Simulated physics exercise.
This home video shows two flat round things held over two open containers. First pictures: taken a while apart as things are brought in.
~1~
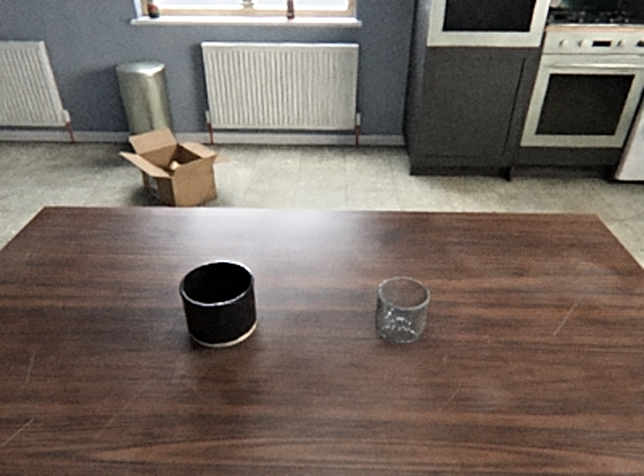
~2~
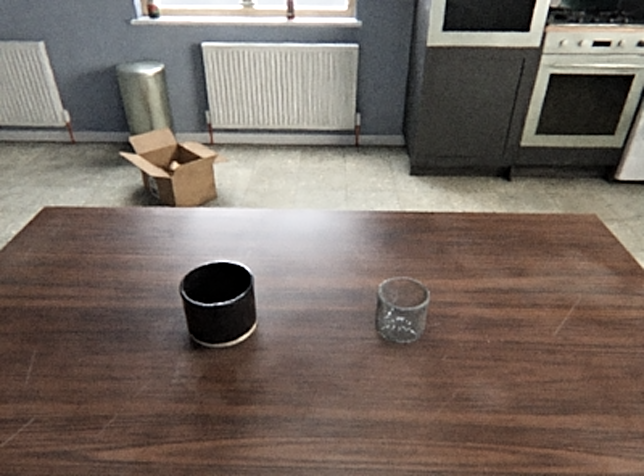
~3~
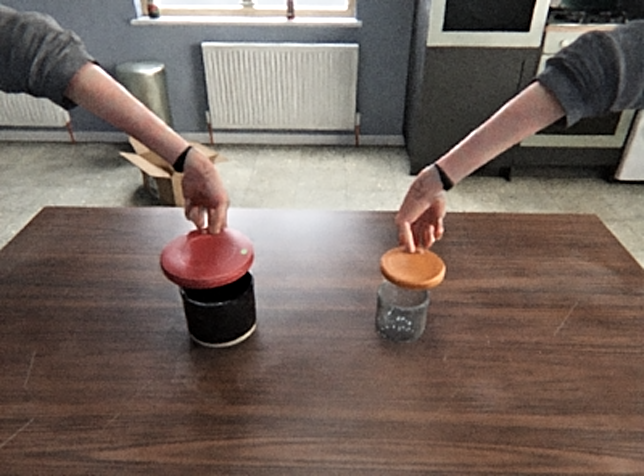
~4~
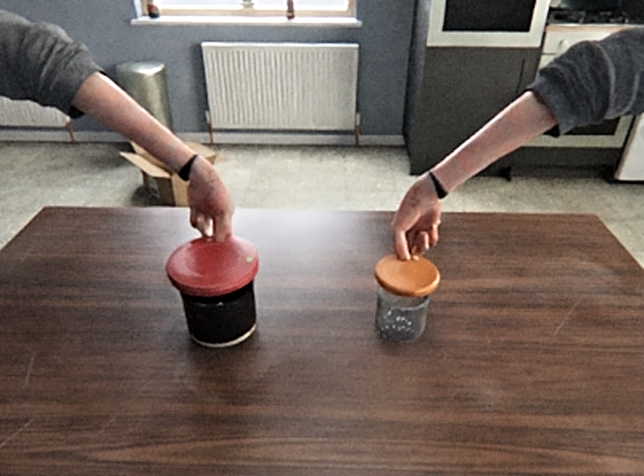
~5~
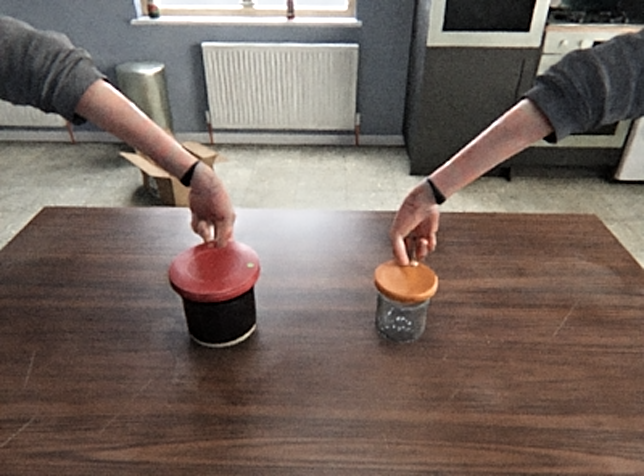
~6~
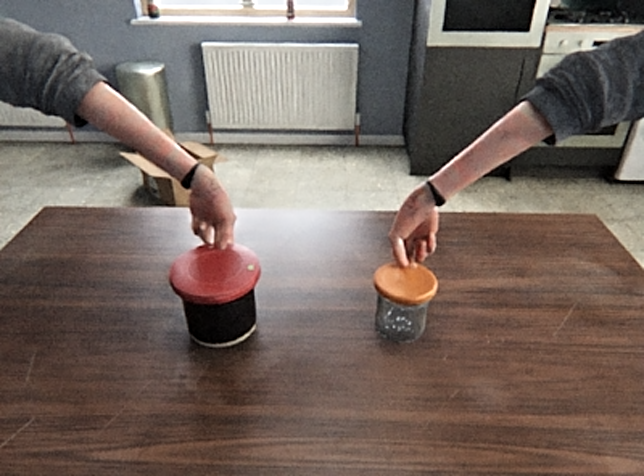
Two hands lower a red lid onto the left jar and an orange lid onto the right glass.
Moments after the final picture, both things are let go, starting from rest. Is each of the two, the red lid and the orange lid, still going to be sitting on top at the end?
Red lid: Yes; orange lid: Yes.
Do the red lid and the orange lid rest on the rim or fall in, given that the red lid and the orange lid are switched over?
The red lid sits on the rim, the orange lid drops inside.
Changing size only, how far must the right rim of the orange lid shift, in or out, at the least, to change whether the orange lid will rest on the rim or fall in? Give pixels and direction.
Going left by 8 pixels puts it on the brink.
Then, 0.10 s on from there, red lid moving near (216, 278); orange lid moving near (404, 289).
In the end, the red lid covers the opening, near (216, 277); the orange lid covers the opening, near (404, 289).
